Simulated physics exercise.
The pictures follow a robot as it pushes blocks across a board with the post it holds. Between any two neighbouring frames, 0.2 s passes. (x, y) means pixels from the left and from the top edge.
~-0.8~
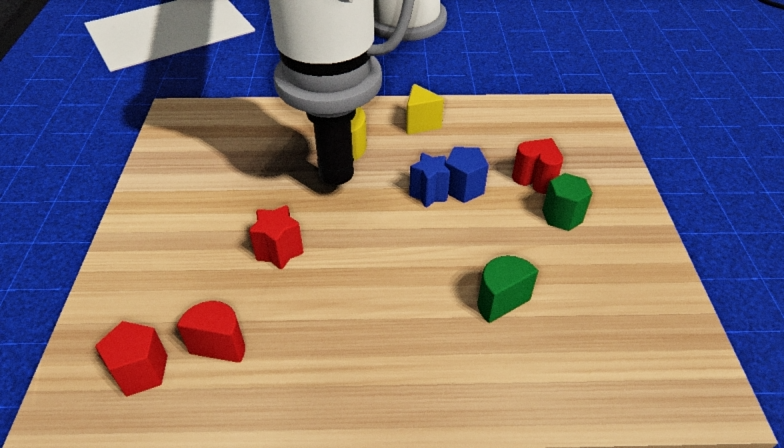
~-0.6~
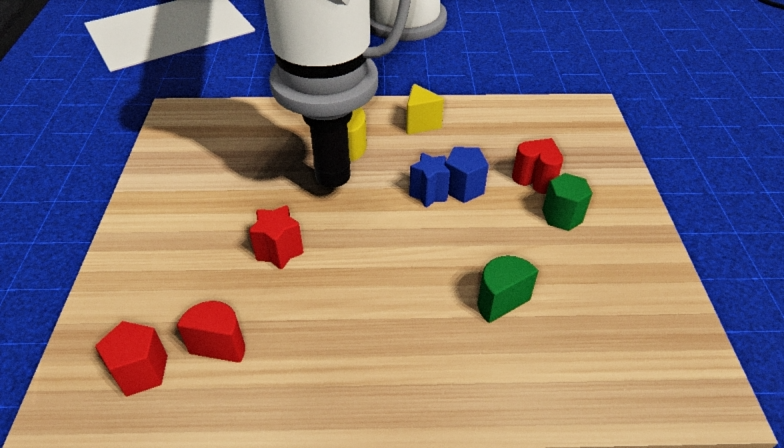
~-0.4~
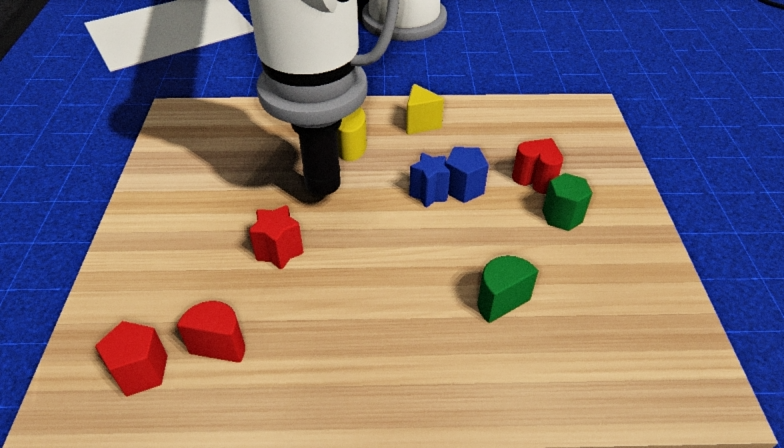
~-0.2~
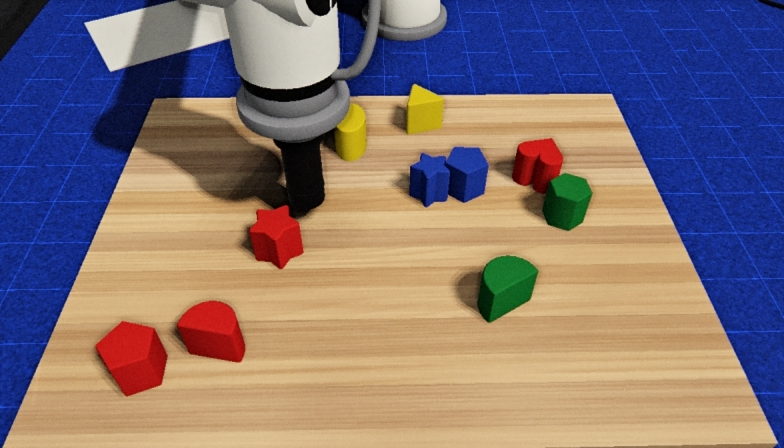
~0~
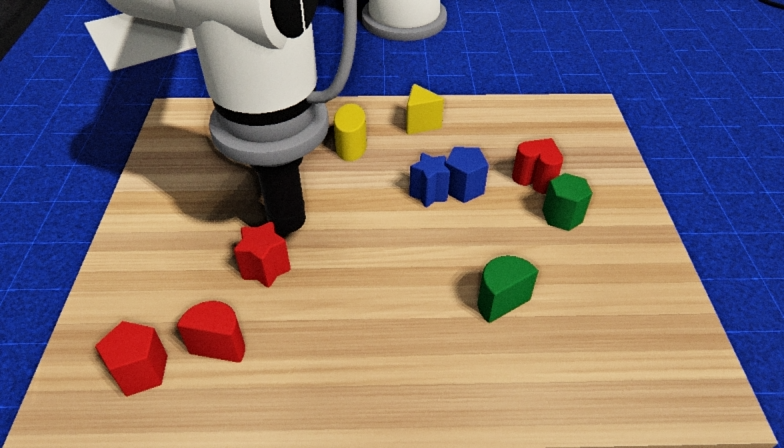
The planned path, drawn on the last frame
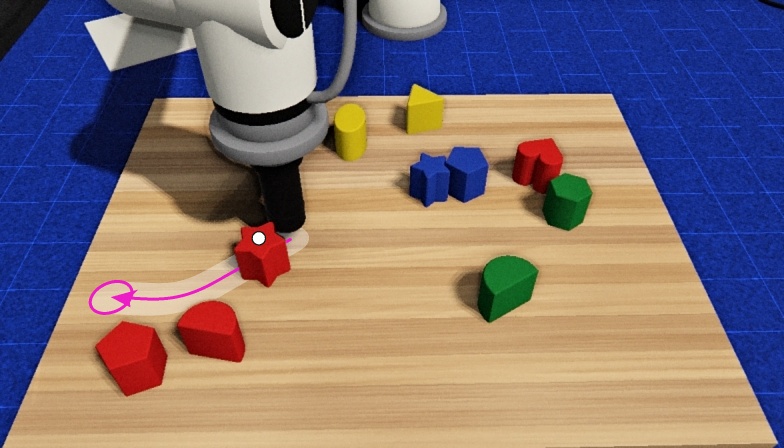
On a wooden board, a robot arm moves down-left and pushes the red star slightly down-left.
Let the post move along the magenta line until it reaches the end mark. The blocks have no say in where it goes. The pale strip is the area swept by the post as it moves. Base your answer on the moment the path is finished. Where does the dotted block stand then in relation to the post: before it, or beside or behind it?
Fallen away.
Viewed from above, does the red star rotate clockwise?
I believe not.
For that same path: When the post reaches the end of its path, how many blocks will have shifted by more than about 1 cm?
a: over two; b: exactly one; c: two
My pick is b.
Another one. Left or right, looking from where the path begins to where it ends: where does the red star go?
Toward the left.
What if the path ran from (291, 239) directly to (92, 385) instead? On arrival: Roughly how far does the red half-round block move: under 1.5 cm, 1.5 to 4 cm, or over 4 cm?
It is going to finish 1.5 to 4 cm from where it is now.
Drawn move, from (291, 239) by way of (238, 269) and (177, 297) to (111, 297); the dot is on the red star.
What follows on the original path. One third of the way, post at (232, 251); red star at (230, 269), turned 70° anticlockwise.
Two thirds of the way, post at (168, 279); red star at (217, 278), turned 110° anticlockwise.
At the end, post at (101, 279); red half-round block still; red star at (217, 278), turned 110° anticlockwise.
